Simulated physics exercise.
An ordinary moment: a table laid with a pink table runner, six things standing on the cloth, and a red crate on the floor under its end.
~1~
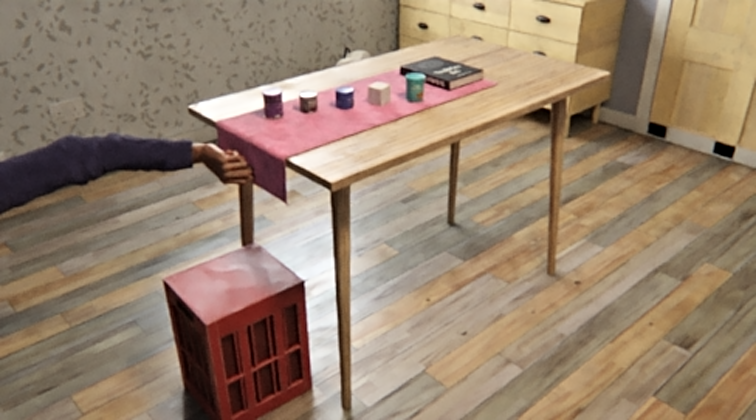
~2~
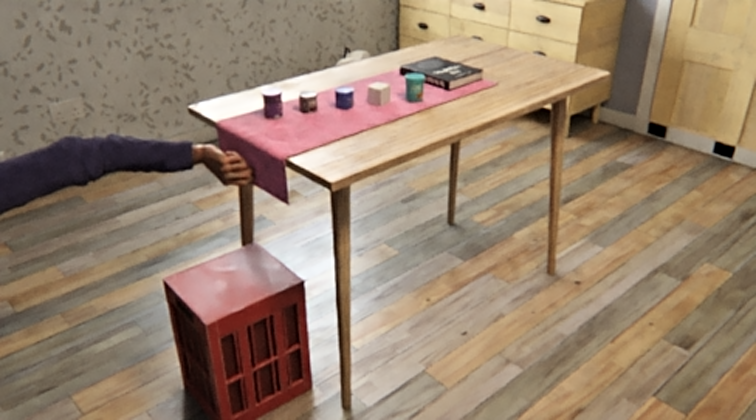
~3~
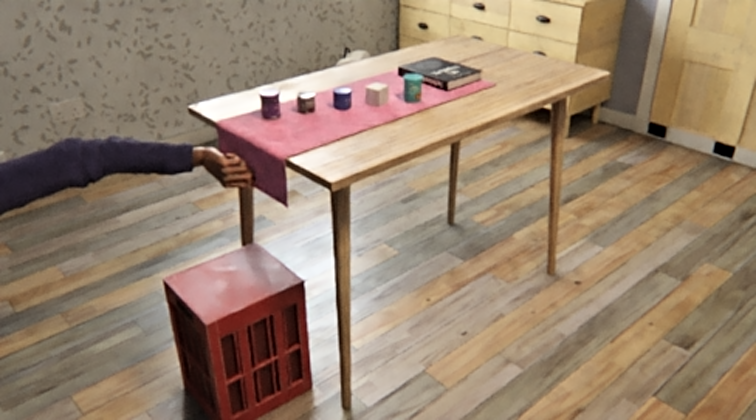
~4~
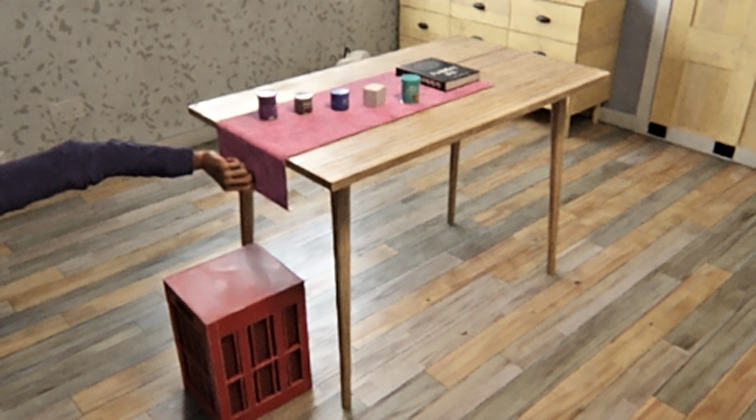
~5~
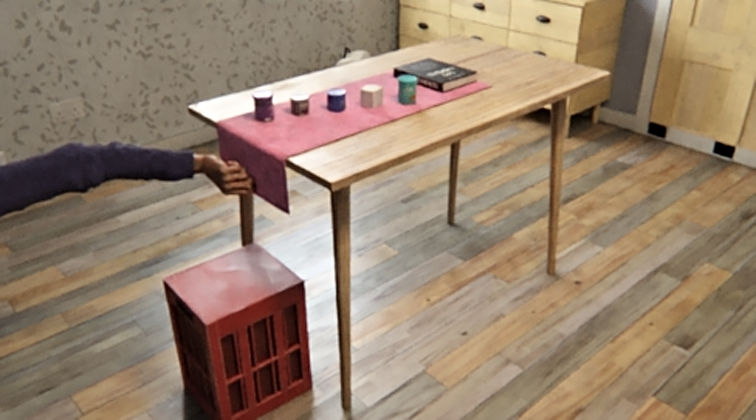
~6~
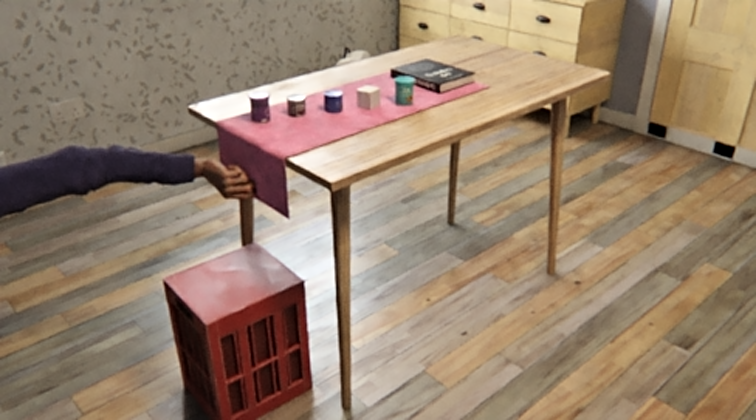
In a room with a plank floor and a patterned grey wall, a wooden table is seen from slightly above by a still camera. A pink runner on it carries a purple can, a small grey pot, a blue pot, a whitish cube, a turquoise can and a dark book, with a red crate below. A dark-sleeved arm at left draws the hanging end slightly downward, and the cloth and everything on it slide slowly left together.
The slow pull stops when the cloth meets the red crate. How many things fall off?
The count of fallen things is two.
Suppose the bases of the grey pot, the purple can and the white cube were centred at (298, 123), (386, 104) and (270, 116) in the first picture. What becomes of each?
The grey pot falls, the purple can stays on, the white cube falls.
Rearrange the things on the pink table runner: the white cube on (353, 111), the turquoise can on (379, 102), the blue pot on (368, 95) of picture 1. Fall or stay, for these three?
The white cube keeps its place on top, the turquoise can does not fall, the blue pot does not fall.
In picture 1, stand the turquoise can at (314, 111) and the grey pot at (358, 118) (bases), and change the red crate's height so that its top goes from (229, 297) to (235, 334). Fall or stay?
The turquoise can goes over, the grey pot goes over.
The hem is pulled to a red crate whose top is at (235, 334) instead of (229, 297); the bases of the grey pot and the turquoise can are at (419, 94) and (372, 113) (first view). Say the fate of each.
The grey pot holds on; the turquoise can comes down.
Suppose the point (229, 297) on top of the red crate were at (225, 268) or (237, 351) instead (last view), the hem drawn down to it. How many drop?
Over the edge go 1 and 4.
Soon after, hem near (256, 230); all still up.
After that, hem on the crate; purple can and grey pot gone.
In the end, hem on the crate; purple can and grey pot gone. It carries off two.
